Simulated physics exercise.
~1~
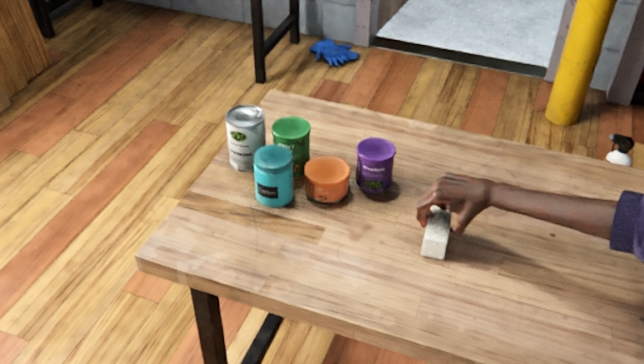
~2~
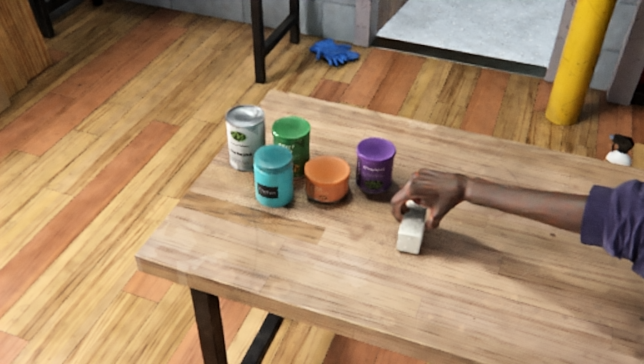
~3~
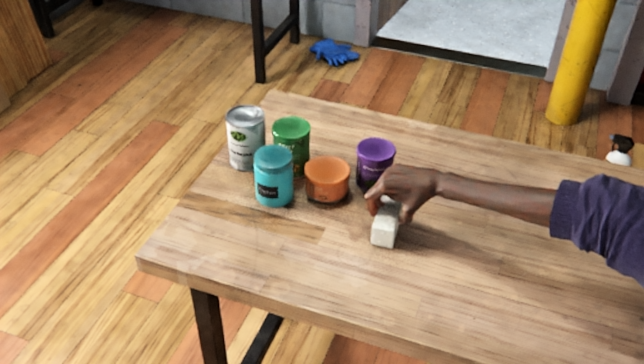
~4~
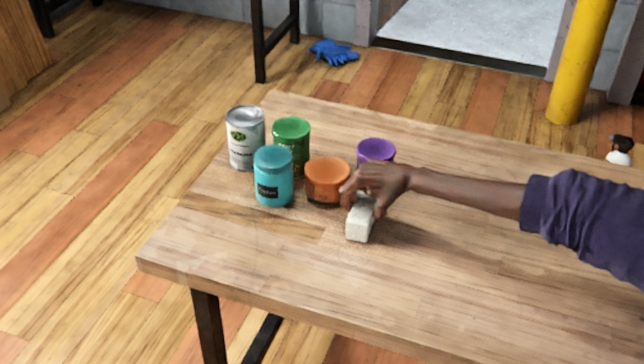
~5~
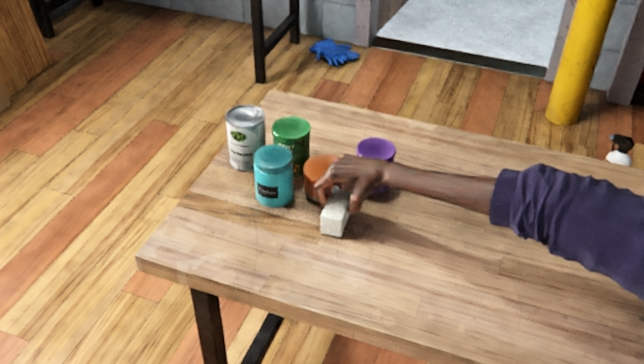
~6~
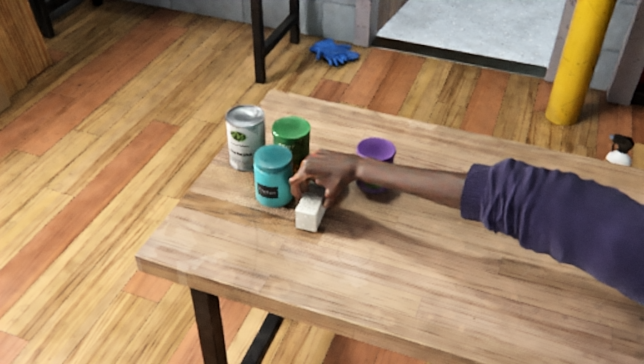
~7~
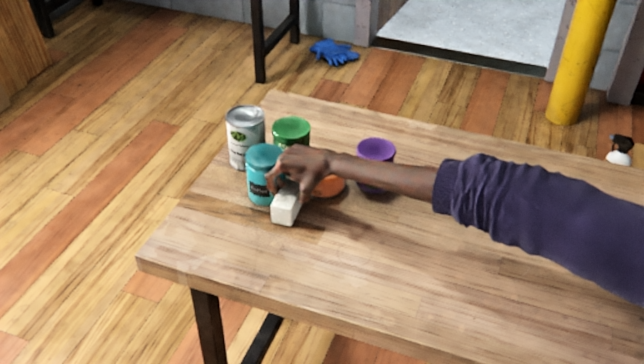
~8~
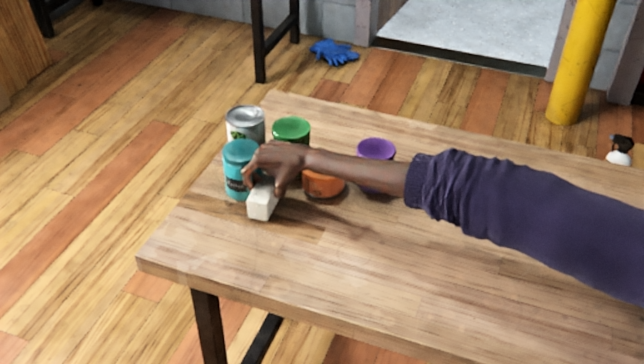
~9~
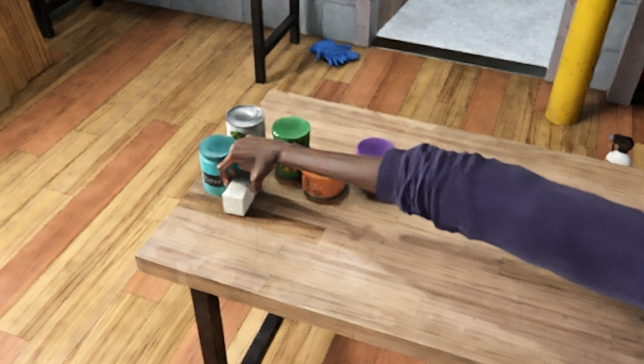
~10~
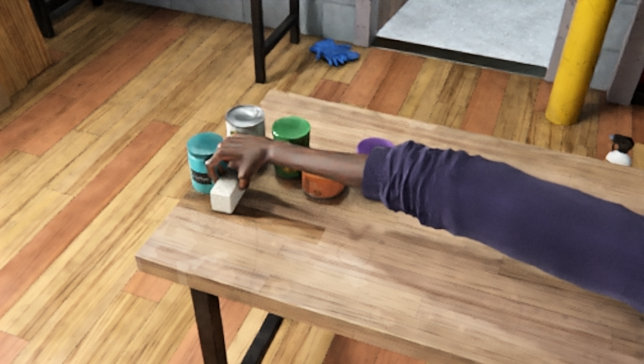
At the start, a hand in a dark purple sleeve grips a pale block on a wooden table, to the right of a cluster of five containers. The hand slides the block steadily left, passing in front of the purple tin and then the orange tub, while nothing else moves. It then meets the turquoise jar and pushes it left, away from the green tin and across the front of the white tin. The motion slows, and at the end the turquoise jar stands upright near the table's left edge, with the hand still on the block beside it and the other containers still in place.
